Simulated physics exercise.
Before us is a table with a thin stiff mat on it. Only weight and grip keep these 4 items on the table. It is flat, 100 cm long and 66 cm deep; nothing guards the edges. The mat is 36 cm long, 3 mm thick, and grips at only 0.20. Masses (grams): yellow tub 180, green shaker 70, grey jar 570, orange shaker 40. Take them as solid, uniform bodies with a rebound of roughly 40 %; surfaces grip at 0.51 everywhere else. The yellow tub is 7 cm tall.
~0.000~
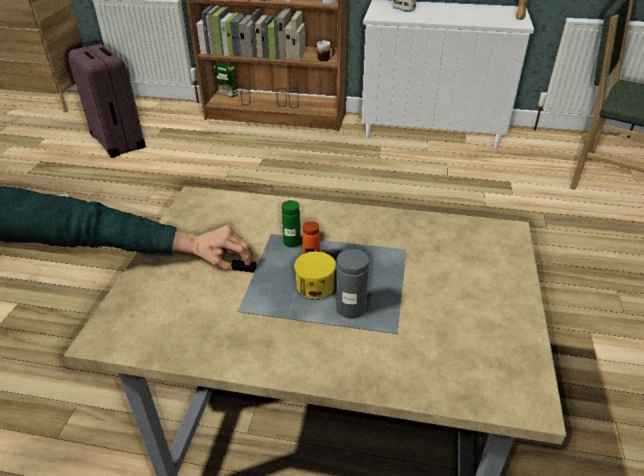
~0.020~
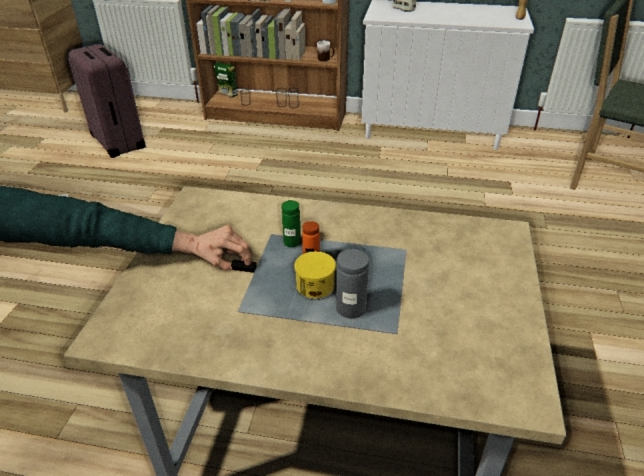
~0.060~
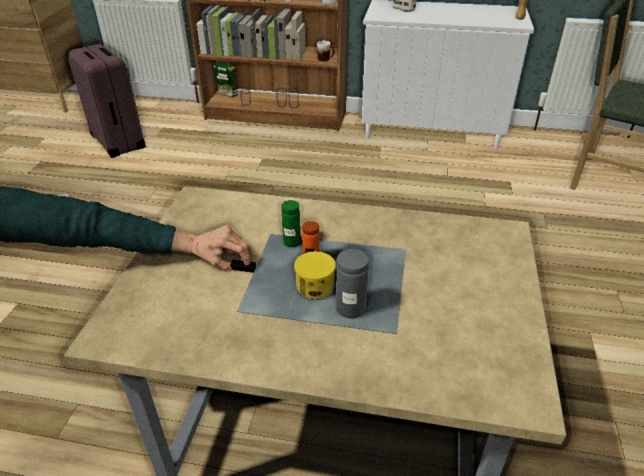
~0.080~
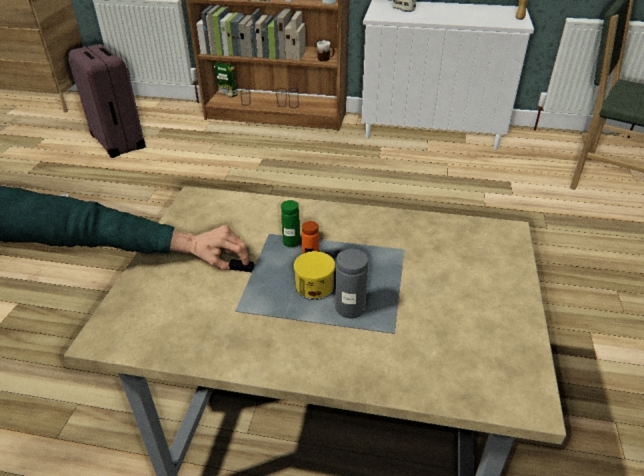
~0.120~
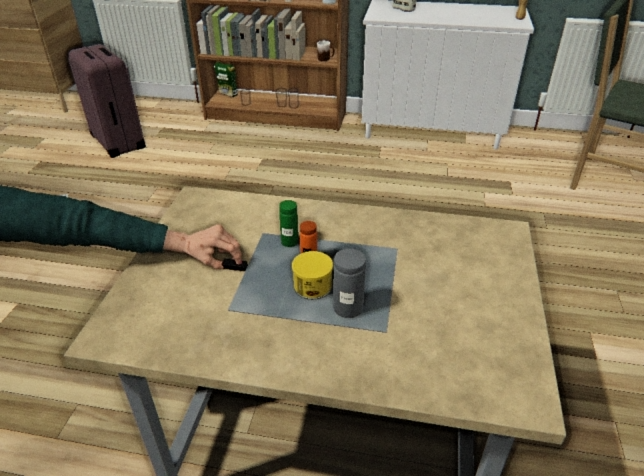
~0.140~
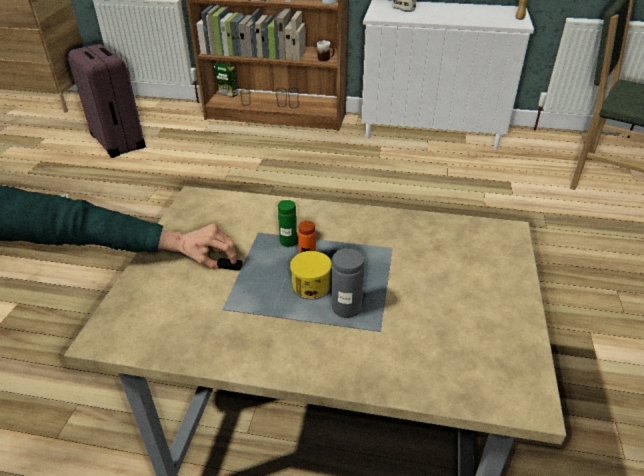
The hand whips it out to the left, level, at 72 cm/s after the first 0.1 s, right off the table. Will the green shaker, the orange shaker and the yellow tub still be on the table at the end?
The green shaker falls off the table and the orange shaker falls off the table and the yellow tub falls off the table.
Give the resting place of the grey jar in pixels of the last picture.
Around (12, 241).
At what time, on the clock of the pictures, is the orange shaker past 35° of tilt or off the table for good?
At about 0.9 s.
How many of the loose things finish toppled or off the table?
In all, 4.
Around 0.44 s, mat out by 25 cm; orange shaker shifted 16 cm near (250, 236); green shaker shifted 16 cm near (233, 217); yellow tub shifted 16 cm near (251, 268).
Around 0.74 s, mat out by 47 cm; orange shaker shifted 37 cm near (168, 227); green shaker shifted 37 cm near (155, 209); yellow tub shifted 37 cm near (165, 257).
Around 0.94 s, mat out by 61 cm; yellow tub, green shaker and orange shaker now off the table; grey jar shifted 52 cm.
Around 1.24 s, mat out by 82 cm; grey jar now off the table.
Finally (1.9 s), off the table, yellow tub, green shaker, grey jar and orange shaker.
